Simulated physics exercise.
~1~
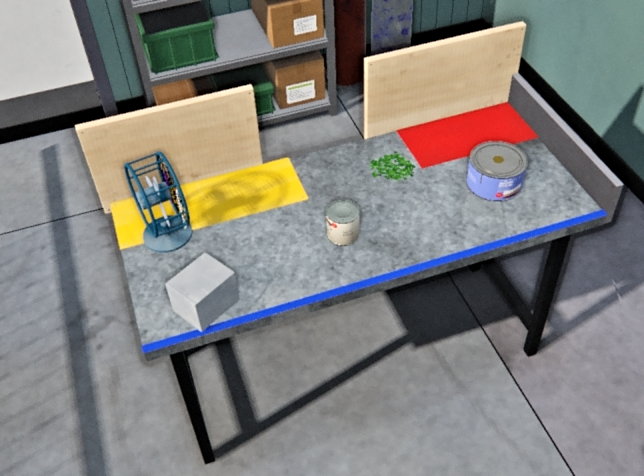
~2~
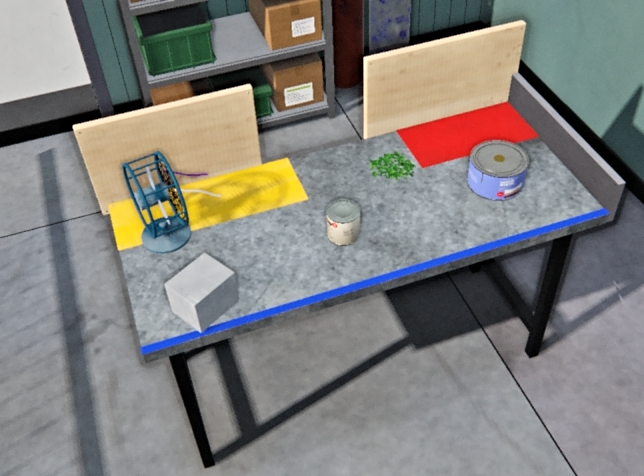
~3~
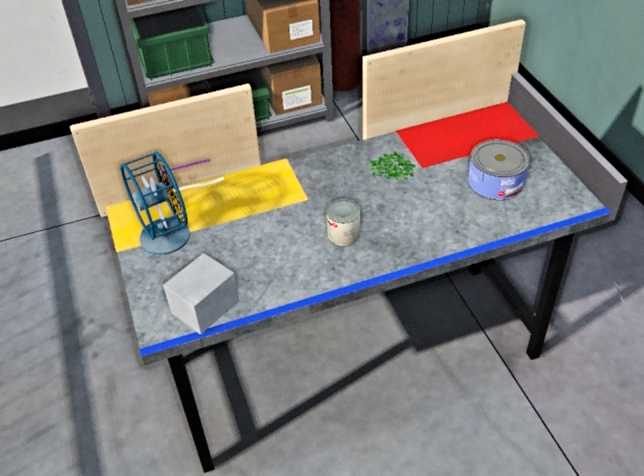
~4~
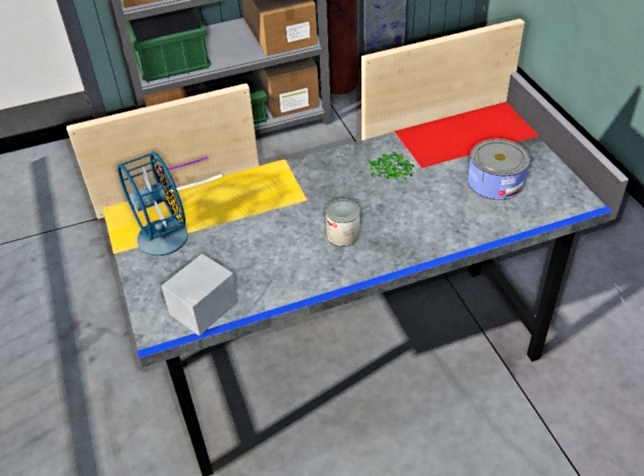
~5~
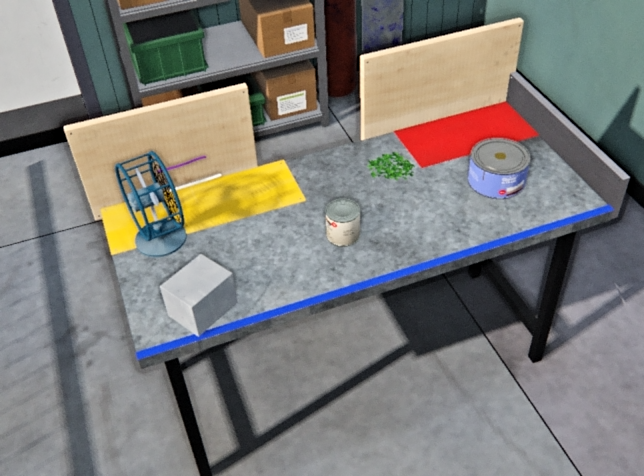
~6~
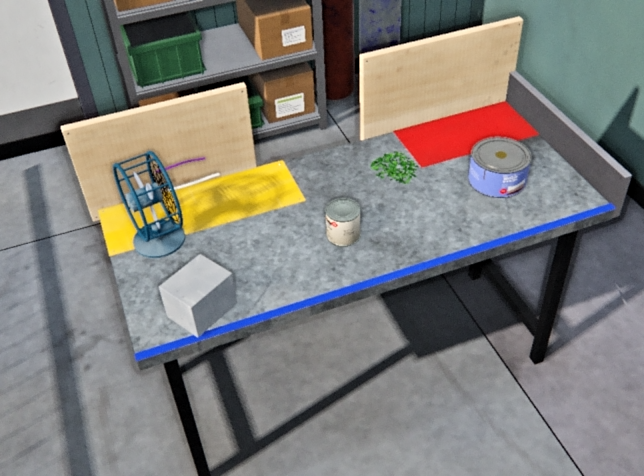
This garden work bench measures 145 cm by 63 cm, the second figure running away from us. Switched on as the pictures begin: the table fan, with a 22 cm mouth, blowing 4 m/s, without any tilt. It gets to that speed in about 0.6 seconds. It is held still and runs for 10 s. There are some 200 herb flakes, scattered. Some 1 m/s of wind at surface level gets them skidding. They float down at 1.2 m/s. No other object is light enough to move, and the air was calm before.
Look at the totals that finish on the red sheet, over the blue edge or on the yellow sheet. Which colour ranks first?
Top colour: Blue.
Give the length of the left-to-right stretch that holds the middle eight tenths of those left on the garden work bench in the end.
Roughly 10 cm from left to right.
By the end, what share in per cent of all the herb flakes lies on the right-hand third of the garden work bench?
Roughly 30 in a hundred.
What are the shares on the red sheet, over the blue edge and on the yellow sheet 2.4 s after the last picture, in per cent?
0 % red, 70 % blue, 0 % yellow.
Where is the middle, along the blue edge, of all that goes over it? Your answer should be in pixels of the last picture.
I'd put my finger close to (550, 230).
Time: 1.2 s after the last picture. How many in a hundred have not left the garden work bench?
Roughly 30 per cent.
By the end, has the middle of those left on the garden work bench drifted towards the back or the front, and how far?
Forward it went, roughly 40 cm.
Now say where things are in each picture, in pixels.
In the first picture, the middle of the herb flakes is near (392, 166), none has stirred yet and the mouth of the table fan is at (157, 195).
In the second picture, the middle of the herb flakes is near (392, 165), none has stirred yet, the yellow sheet is centred on (208, 202), the blue edge is centred on (392, 279) and the red sheet is centred on (467, 134).
In the third picture, the middle of the herb flakes is near (392, 166), none has stirred yet, the top of a large tin is at (500, 157) and the top of a tin is at (343, 211).
In the fourth picture, the middle of the herb flakes is near (391, 166) and none has stirred yet.
In the fifth picture, the middle of the herb flakes is near (390, 166) and none has stirred yet.
In the sixth picture, the middle of the herb flakes is near (394, 167), the farthest in sight from the table fan is at (417, 167) and about 30 % have left their places.
Then, 1.2 s after the last picture, 19 % are on the move or not yet settled, 0 % are on the yellow sheet, 68 % over the blue edge and 0 % on the red sheet; the middle of those still in play is near (513, 225).
Then, 2.4 s after the last picture, 11 % are on the move or not yet settled, 0 % are on the yellow sheet, 69 % over the blue edge and 0 % on the red sheet; the middle of those still in play is near (513, 225).
Then, 4.7 s after the last picture, 8 % are on the move or not yet settled, 0 % are on the yellow sheet, 70 % over the blue edge and 0 % on the red sheet; the middle of those still in play is near (513, 225).
Then, 9.2 s after the last picture, at the end, 0 % are on the yellow sheet, 70 % over the blue edge and 0 % on the red sheet; the middle of those still in play is near (513, 225).
